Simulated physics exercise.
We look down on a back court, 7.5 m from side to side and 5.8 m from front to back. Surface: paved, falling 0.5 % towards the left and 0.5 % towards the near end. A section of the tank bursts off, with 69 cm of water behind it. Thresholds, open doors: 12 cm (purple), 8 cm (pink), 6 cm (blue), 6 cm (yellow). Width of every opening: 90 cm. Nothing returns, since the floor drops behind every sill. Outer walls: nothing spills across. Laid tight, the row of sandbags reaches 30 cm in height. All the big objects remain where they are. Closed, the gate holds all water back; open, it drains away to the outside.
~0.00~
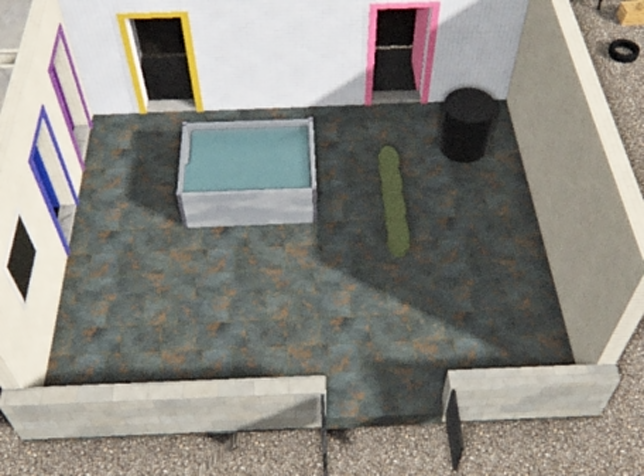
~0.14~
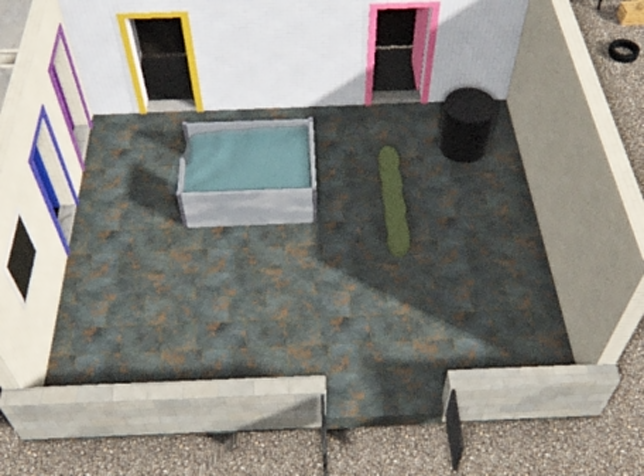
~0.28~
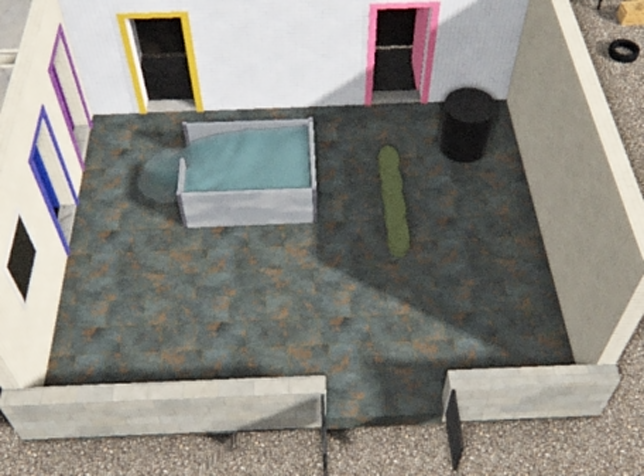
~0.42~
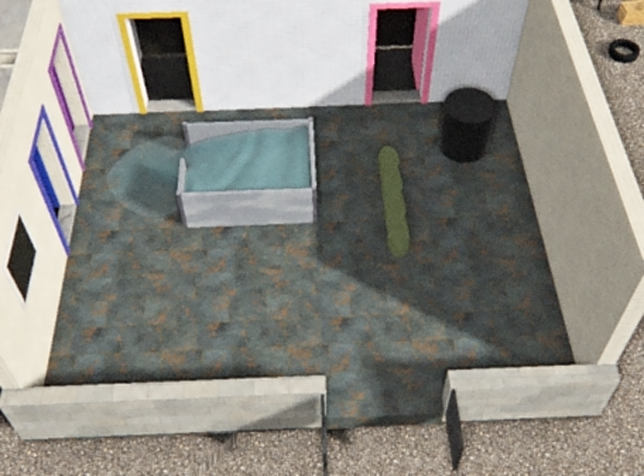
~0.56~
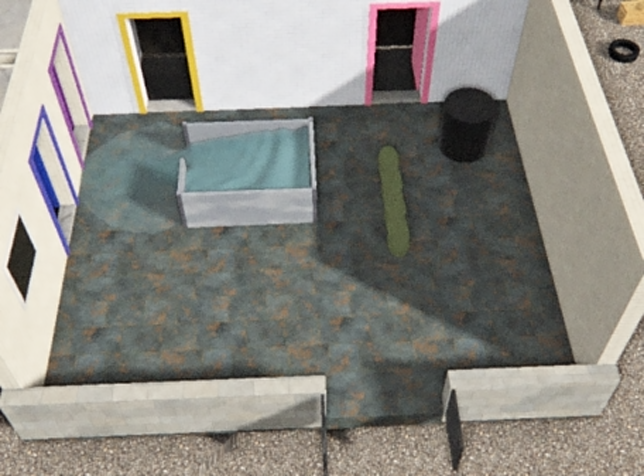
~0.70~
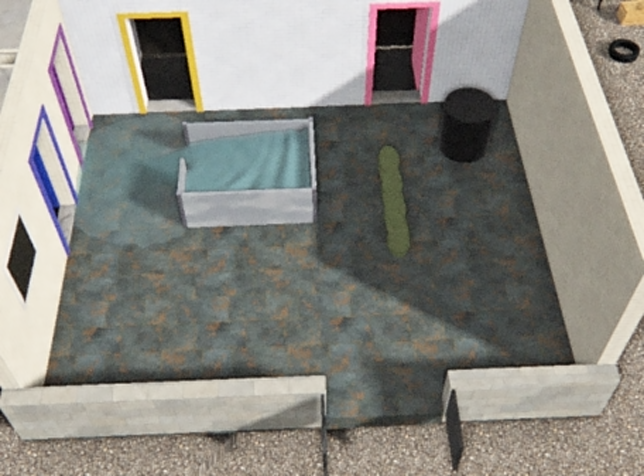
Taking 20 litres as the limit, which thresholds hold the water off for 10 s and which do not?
In the end the purple door lets in more than the cap. The pink door lets in less than the cap. The blue door lets in more than the cap. The yellow door lets in more than the cap.
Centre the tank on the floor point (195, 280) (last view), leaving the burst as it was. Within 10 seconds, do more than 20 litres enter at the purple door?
So the purple door keeps within it.
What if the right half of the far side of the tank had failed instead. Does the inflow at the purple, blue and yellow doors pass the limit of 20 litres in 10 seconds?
So purple ends up past the limit, blue short of it, yellow short of it.
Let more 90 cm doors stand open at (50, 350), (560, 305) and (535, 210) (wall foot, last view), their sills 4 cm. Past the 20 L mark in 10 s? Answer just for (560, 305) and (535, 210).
Less, less.
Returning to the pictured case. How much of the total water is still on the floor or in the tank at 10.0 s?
Around 74 percent of the water.
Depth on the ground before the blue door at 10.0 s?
Some 6.5 cm.
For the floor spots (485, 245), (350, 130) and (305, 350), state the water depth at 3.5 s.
0, 0 and 0 cm, respectively.
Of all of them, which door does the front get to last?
It's the pink door that comes last.
After 1.4 s water covers 15 % of the floor and is deepest (39 cm) near (93, 117); purple door 29 cm at the sill, 45 L in, pink door not reached, blue door 18 cm at the sill, 18 L in, yellow door 7 cm at the sill, 0 L in.
After 2.2 s water covers 15 % of the floor and is deepest (33 cm) near (96, 161); purple door 30 cm at the sill, 133 L in, pink door not reached, blue door 16 cm at the sill, 63 L in, yellow door 8 cm at the sill, 5 L in.
After 3.5 s water covers 30 % of the floor and is deepest (22 cm) near (93, 177); purple door 21 cm at the sill, 214 L in, pink door not reached, blue door 13 cm at the sill, 108 L in, yellow door 11 cm at the sill, 19 L in.
After 6.0 s water covers 50 % of the floor and is deepest (14 cm) near (82, 177); purple door 14 cm at the sill, 269 L in, pink door 2 cm at the sill, 0 L in, blue door 9 cm at the sill, 146 L in, yellow door 9 cm at the sill, 43 L in.
After 10.0 s water covers 80 % of the floor and is deepest (10 cm) near (40, 414); purple door 8 cm at the sill, 272 L in, pink door 3 cm at the sill, 0 L in, blue door 6 cm at the sill, 160 L in, yellow door 6 cm at the sill, 54 L in.
